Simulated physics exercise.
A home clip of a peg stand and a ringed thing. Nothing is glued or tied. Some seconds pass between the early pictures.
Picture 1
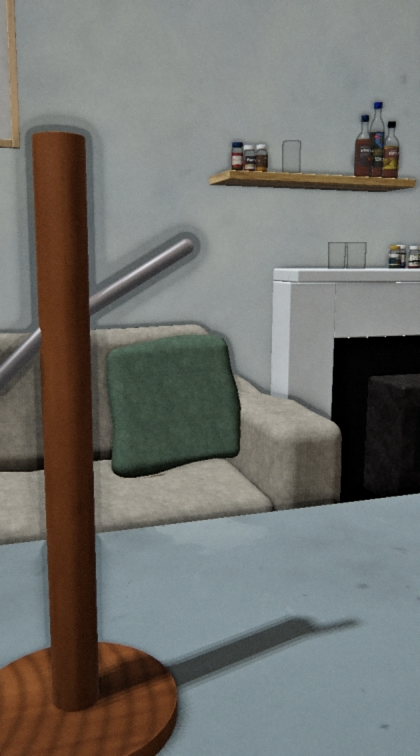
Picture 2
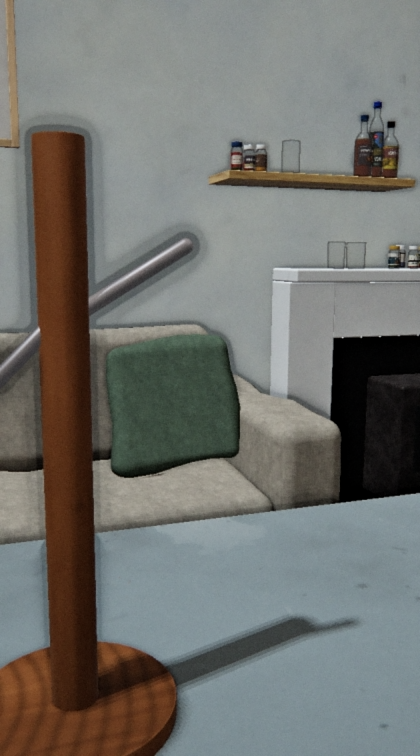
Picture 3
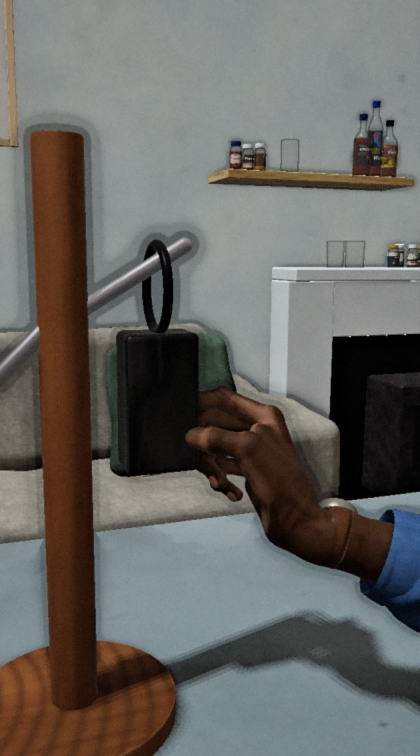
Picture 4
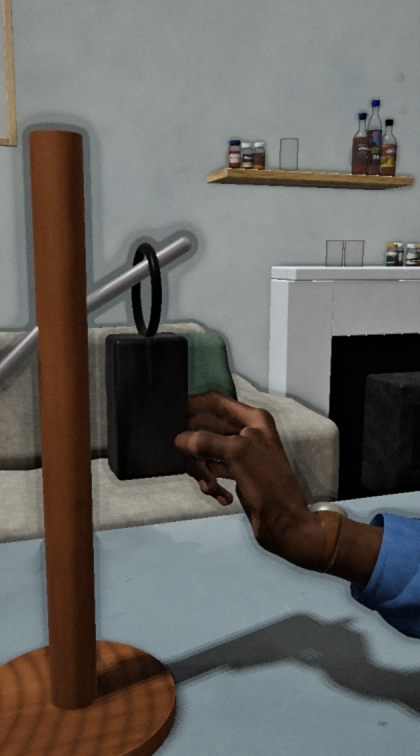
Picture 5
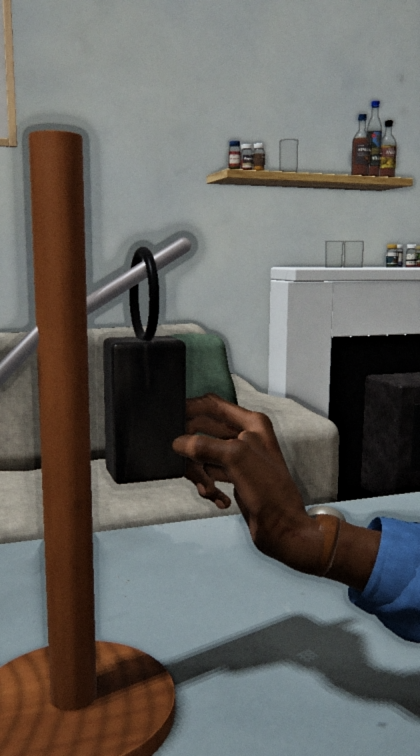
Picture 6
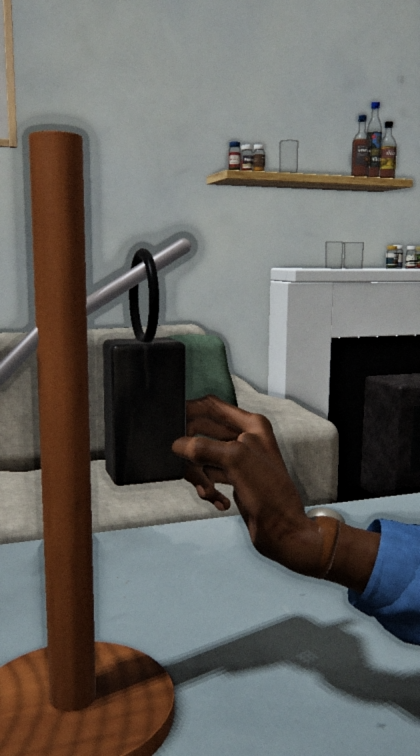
The video shows a wooden peg stand with a slanted metal rod; a hand then appears from the right holding a black rectangular item, its ring around the rod, and shifts it slightly left before staying nearly still.
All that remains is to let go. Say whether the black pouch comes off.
The black pouch hangs there.
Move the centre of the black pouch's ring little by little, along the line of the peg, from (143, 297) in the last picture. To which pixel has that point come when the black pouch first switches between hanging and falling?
Close to (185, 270).
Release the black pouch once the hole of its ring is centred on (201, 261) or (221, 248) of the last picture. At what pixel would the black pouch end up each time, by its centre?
About (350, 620) and (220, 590).
Then, 0.12 s after the last picture, black pouch tipped 13° from how it was near (130, 388).
Then, 0.18 s after the last picture, black pouch tipped 18° from how it was near (134, 389).
At rest, the black pouch remains hooked, near (131, 389).
